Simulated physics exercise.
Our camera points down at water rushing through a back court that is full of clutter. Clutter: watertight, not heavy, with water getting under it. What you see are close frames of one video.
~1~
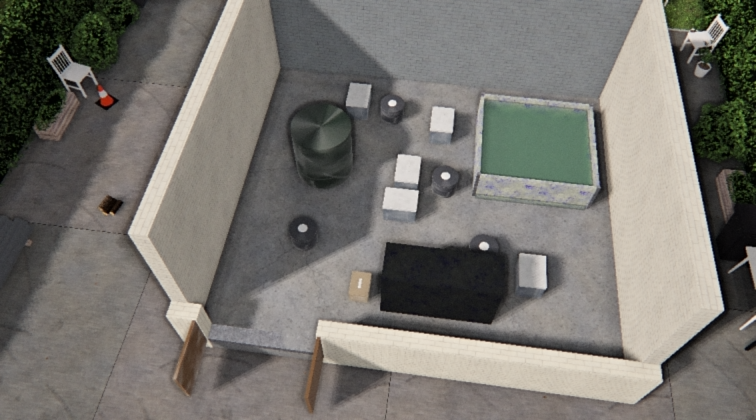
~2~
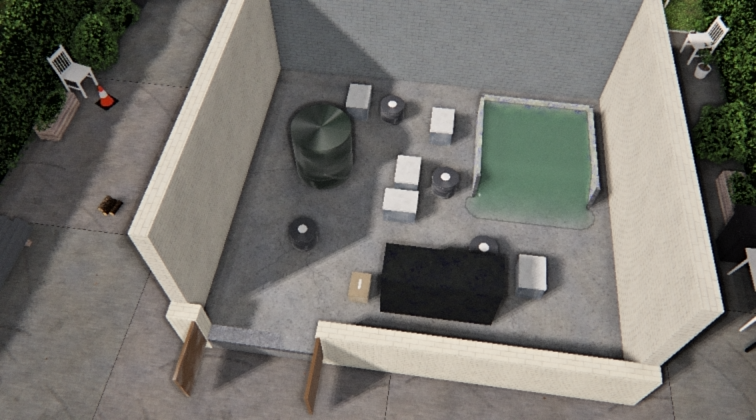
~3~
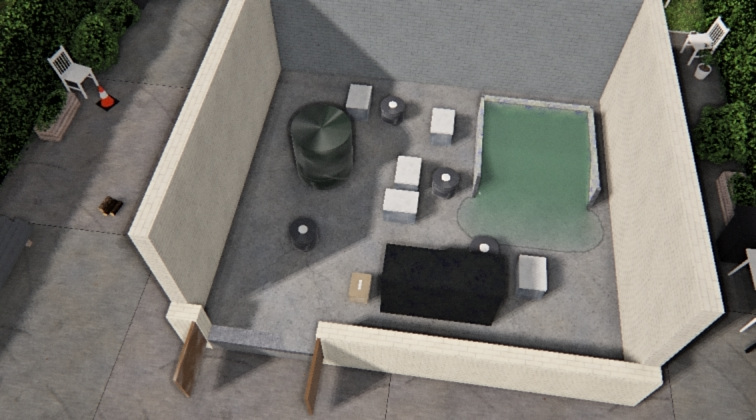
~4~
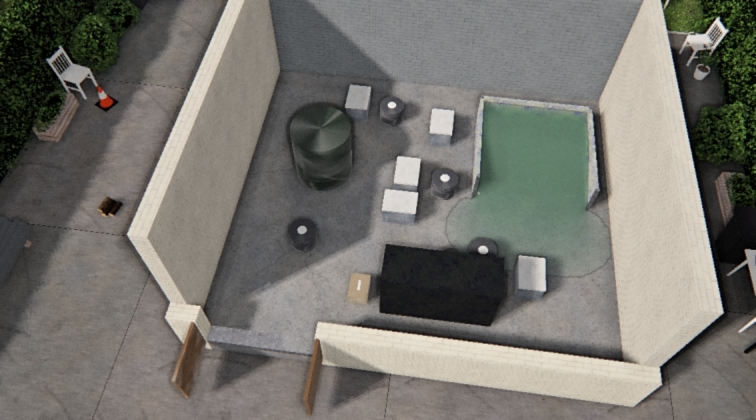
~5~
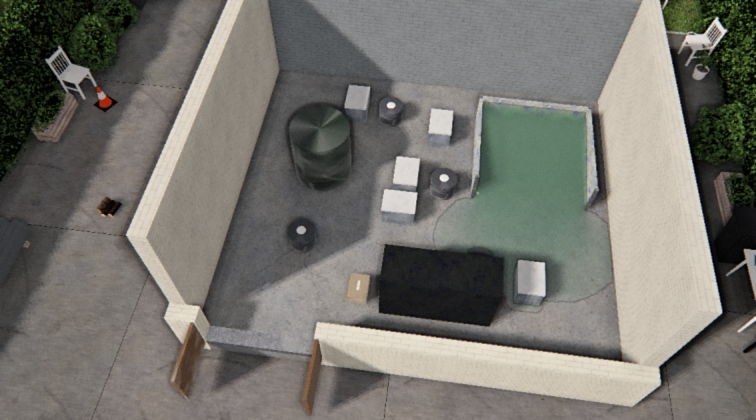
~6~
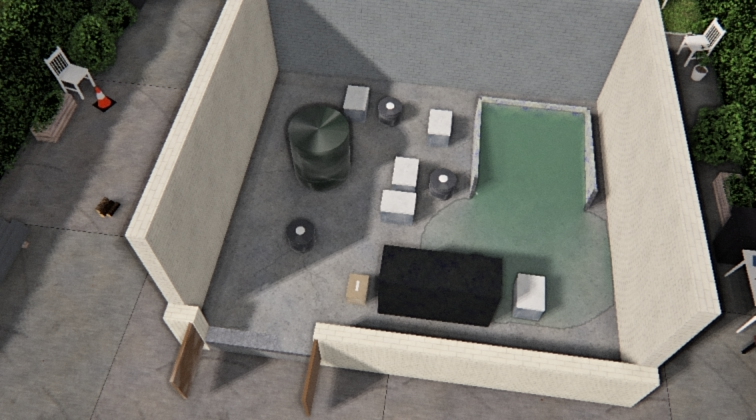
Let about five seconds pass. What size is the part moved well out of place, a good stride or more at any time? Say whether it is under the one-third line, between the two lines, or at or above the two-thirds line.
So the part that moves far is short of the one-third mark.
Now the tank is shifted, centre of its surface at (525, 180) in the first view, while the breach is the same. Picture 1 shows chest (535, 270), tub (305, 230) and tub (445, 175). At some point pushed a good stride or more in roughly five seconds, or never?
Taking them in turn: Got sent well off; got sent well off; kept near its start.
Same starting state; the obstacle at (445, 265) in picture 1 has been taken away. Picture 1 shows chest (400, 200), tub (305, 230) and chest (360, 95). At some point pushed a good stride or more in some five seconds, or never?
So, one at a time, the first didn't go far, the next got displaced and the last didn't go far.
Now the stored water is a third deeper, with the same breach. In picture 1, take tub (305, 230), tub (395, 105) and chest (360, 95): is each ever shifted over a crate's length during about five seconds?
Taking each in turn, the answer is did it, came up short, came up short.
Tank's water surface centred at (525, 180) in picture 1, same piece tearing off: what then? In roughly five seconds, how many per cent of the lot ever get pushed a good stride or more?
About 30 per cent.
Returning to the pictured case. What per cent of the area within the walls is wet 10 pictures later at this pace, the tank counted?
40 in a hundred, roughly.
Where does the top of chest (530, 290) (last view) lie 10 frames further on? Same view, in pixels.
(535, 333).
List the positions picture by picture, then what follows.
The first frame shows a tub at (484, 246) rests on the ground; a chest at (533, 270), on the bottom; 0 of 10 have shifted.
The second frame shows a tub at (484, 247) rests on the ground; a chest at (533, 271) rests on the ground; 0 of 10 have shifted.
The third frame shows a tub at (484, 248) rests on the ground; a chest at (533, 272) rests on the ground; 0 of 10 have shifted.
The fourth frame shows a tub at (483, 250), on the bottom, close to its start; a chest at (533, 272) rests on the ground; 0 of 10 have shifted.
The fifth frame shows a tub at (480, 260) rests on the ground, close to its start; a chest at (532, 277), on the bottom, close to its start; 2 of 10 have shifted.
In the sixth frame, a tub is out of sight; a chest at (531, 291) rests on the ground, a stride from its start; 2 of 10 have shifted.
A moment on, 1 of 10 are well off their spots; 2 afloat.
Next, 2 of 10 are well off their spots; 2 afloat.
Later, 3 of 10 are well off their spots; 2 afloat.
In the end, 3 of 10 are well off their spots, and 3 have been at some point; 3 afloat.
